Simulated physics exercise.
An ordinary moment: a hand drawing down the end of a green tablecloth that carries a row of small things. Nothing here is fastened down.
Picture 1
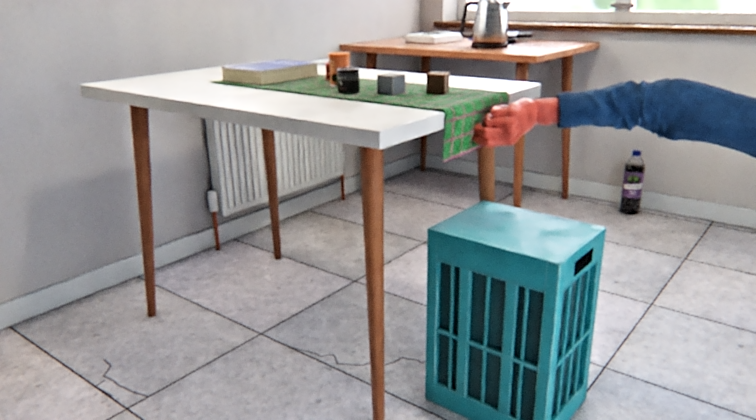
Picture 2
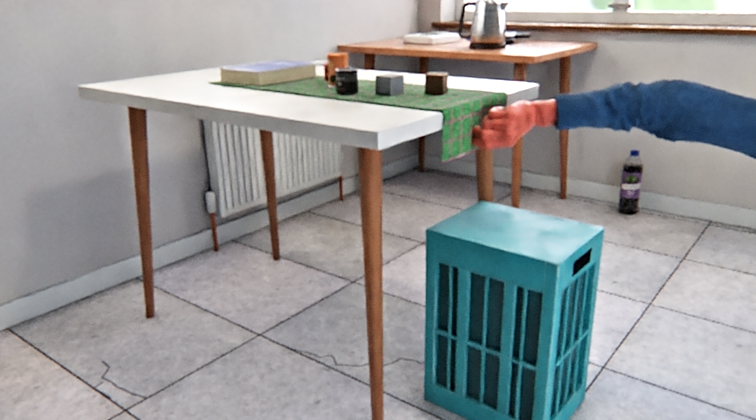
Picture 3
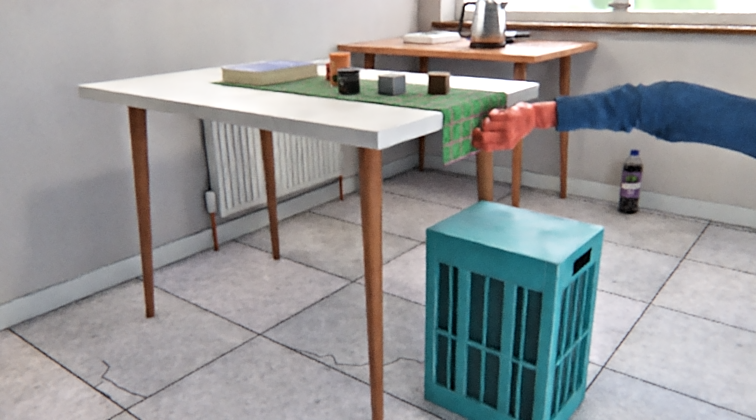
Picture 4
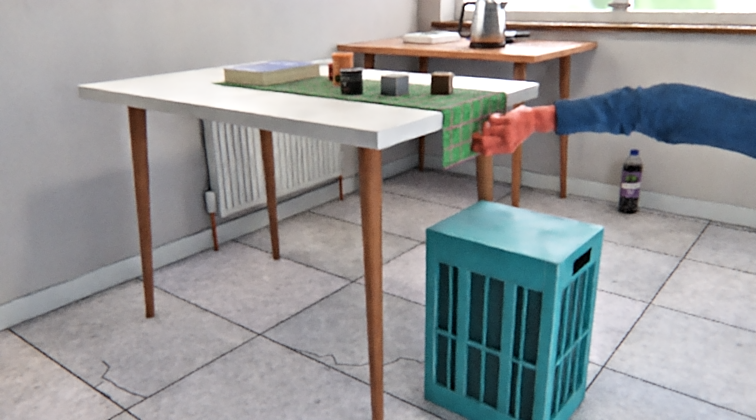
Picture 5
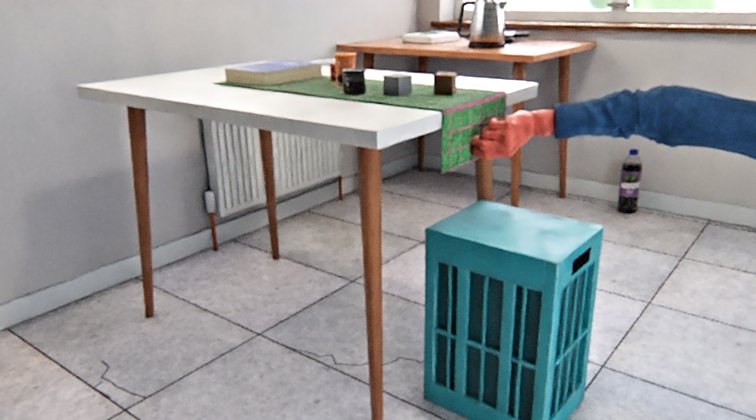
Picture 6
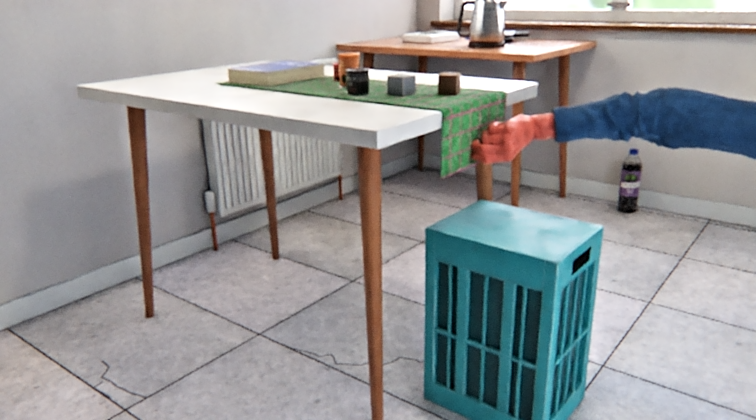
A hand at the end of a blue-sleeved arm, reaching in from the right, grips the hanging end of a green cloth on a white-topped table in a grey-tiled room, seen from a fixed, slightly raised view. Small dark and orange pots and two cubes, grey and brown, sit on it near a book, with a teal crate below right. The hand slowly draws the cloth down, and the small things shift slightly rightward.
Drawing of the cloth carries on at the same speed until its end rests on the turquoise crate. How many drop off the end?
Yeah well, the pull sends off one piece and stops there.
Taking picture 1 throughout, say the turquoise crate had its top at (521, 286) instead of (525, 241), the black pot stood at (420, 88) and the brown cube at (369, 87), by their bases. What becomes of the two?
Outcome for the black pot: It is lost. Outcome for the brown cube: It stays.
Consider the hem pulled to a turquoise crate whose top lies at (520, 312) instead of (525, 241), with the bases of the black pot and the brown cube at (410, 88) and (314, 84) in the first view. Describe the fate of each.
The black pot ends up off while the brown cube ends up on top.
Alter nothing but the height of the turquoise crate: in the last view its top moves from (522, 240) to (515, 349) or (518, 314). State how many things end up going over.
That would be 4 and 4.
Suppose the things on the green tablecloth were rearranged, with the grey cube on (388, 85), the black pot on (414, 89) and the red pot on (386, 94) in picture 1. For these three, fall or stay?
Each in turn: The grey cube stays aloft, the black pot stays aloft, the red pot stays aloft.
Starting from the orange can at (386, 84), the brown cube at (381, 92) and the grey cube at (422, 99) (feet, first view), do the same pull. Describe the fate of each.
Orange can - stays aboard. Brown cube - stays aboard. Grey cube - leaves the top.
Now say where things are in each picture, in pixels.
In the first picture, hem (444, 162); brown cube (438, 73); grey cube (391, 74); black pot (348, 69); orange can (339, 53); red pot (335, 62); top of the crate (525, 241).
In the second picture, hem (441, 163); brown cube (437, 74).
In the third picture, hem (443, 166); grey cube (392, 75).
In the fourth picture, hem (443, 170); black pot (351, 69); top of the crate (523, 241).
In the fifth picture, hem (441, 174); orange can (345, 54).
In the sixth picture, hem (441, 179); brown cube (450, 74); grey cube (402, 75); black pot (357, 70); orange can (349, 54); red pot (343, 63).
Soon after, hem near (475, 178); all still up.
Then, hem near (475, 200); all still up.
Further on, hem on the crate; brown cube gone.
At rest, hem on the crate; brown cube gone. Over the edge go one.
